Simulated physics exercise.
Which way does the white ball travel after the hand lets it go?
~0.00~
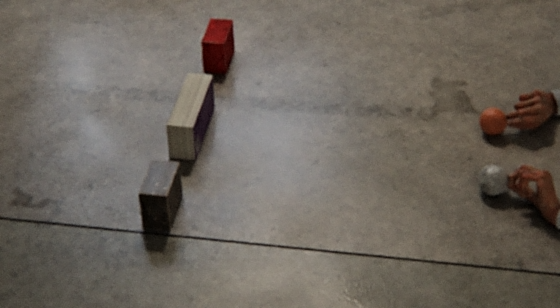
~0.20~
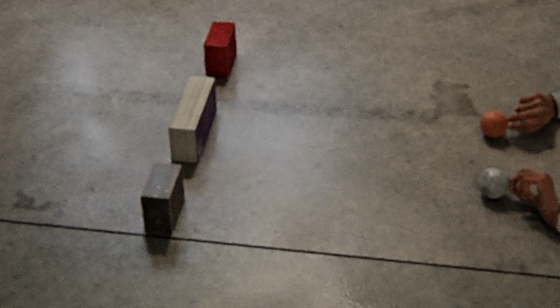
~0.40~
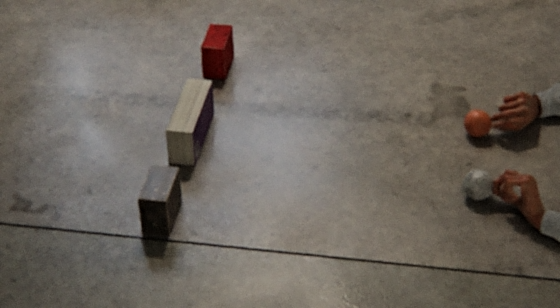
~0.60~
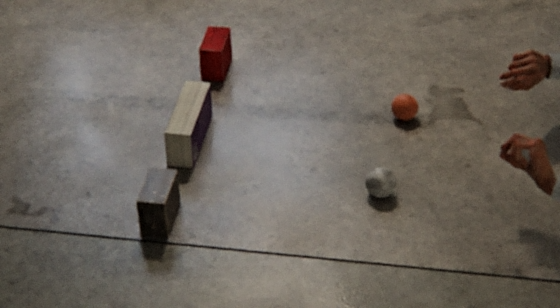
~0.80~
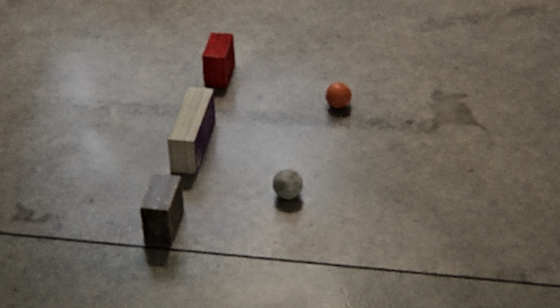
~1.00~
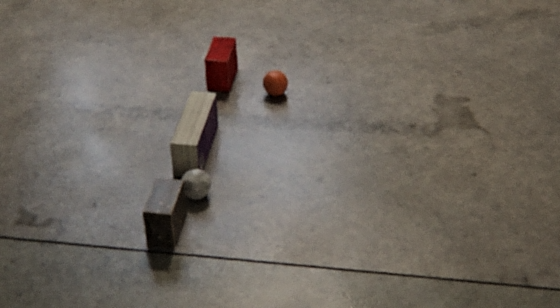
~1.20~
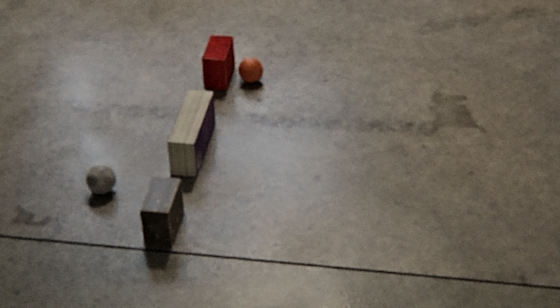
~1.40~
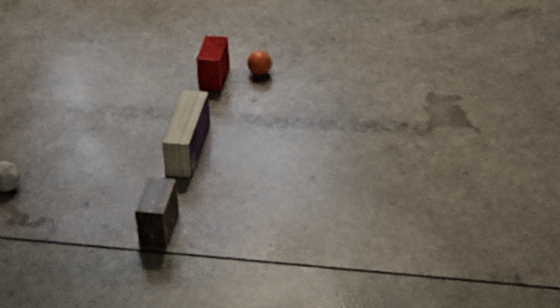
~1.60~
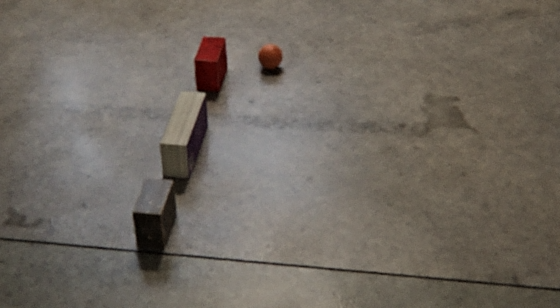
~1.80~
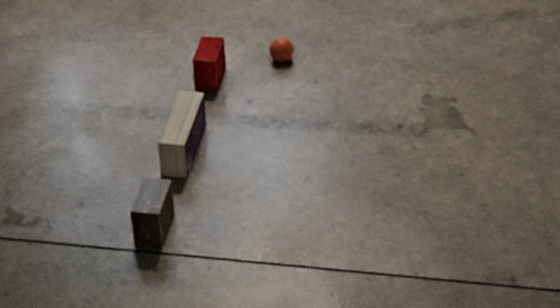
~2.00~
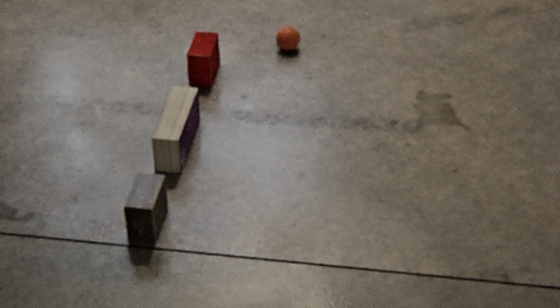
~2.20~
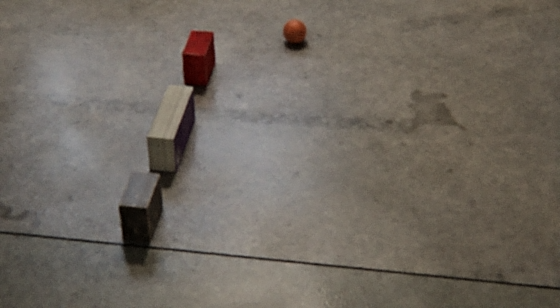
The white ball rolls to the left, passing between the blocks and carrying on out of view.
